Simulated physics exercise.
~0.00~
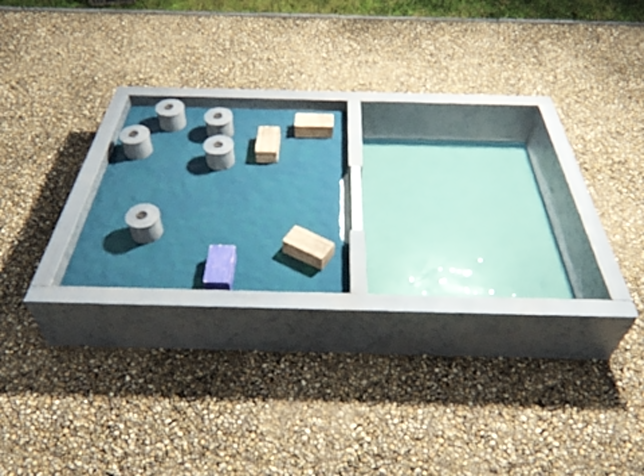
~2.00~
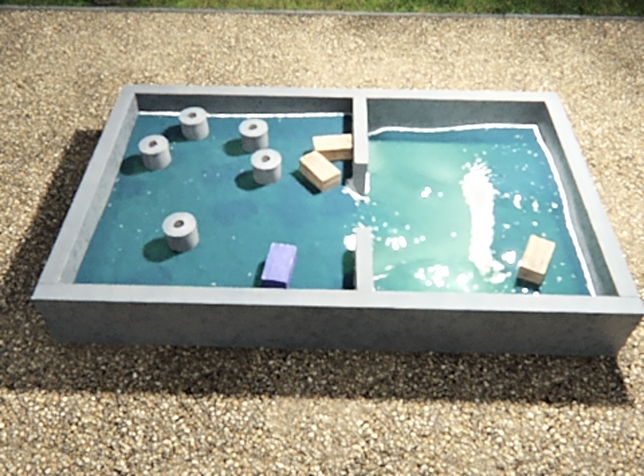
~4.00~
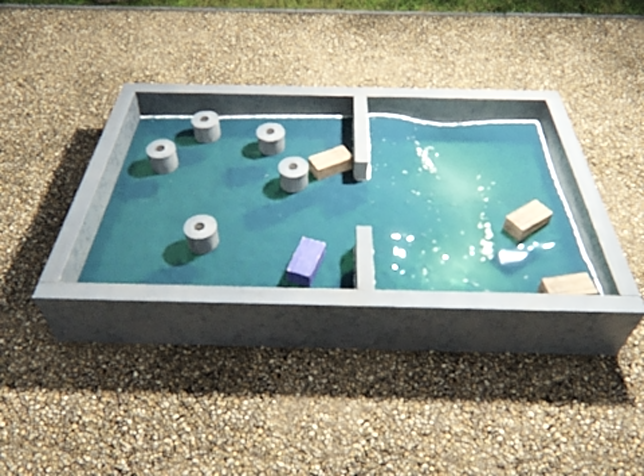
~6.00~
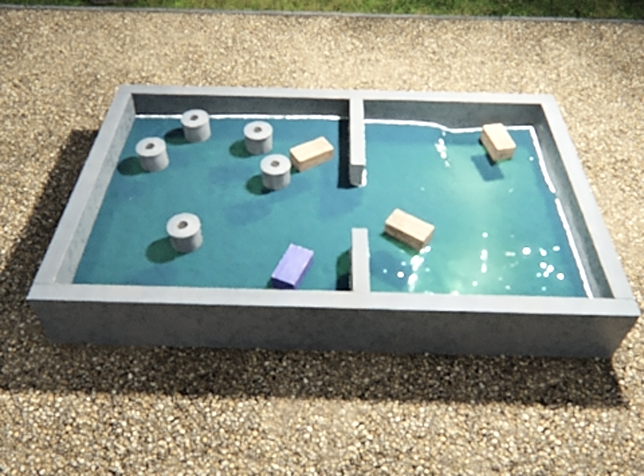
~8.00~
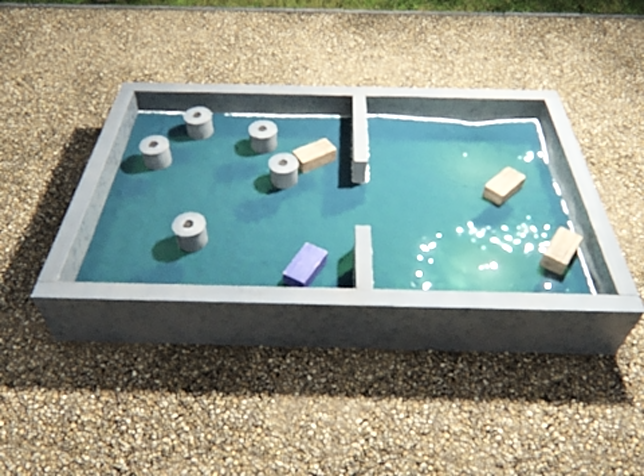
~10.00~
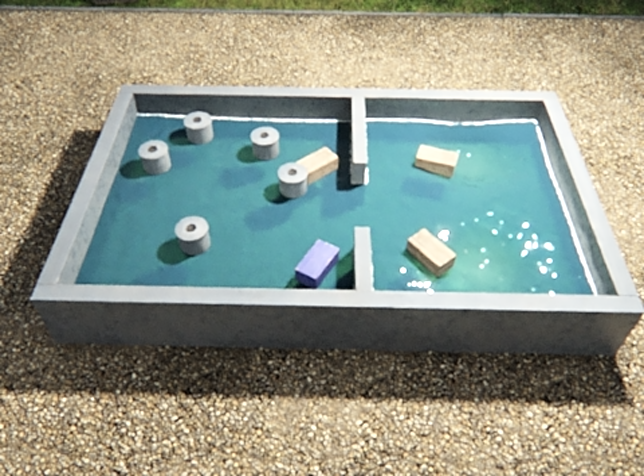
The clip opens on a grey basin split by a divider, with five grey cylinders, three tan blocks and a blue block in the darker water on the left, and clear, pale water on the right. A gap then appears in the divider, and one tan block passes into the churning right side while the other pieces drift rightward. A second tan block follows it through. The two circle and shift about as the water evens in colour, while the left-hand pieces sway slightly. At the end, the blue block still floats left of the divider, near the gap.
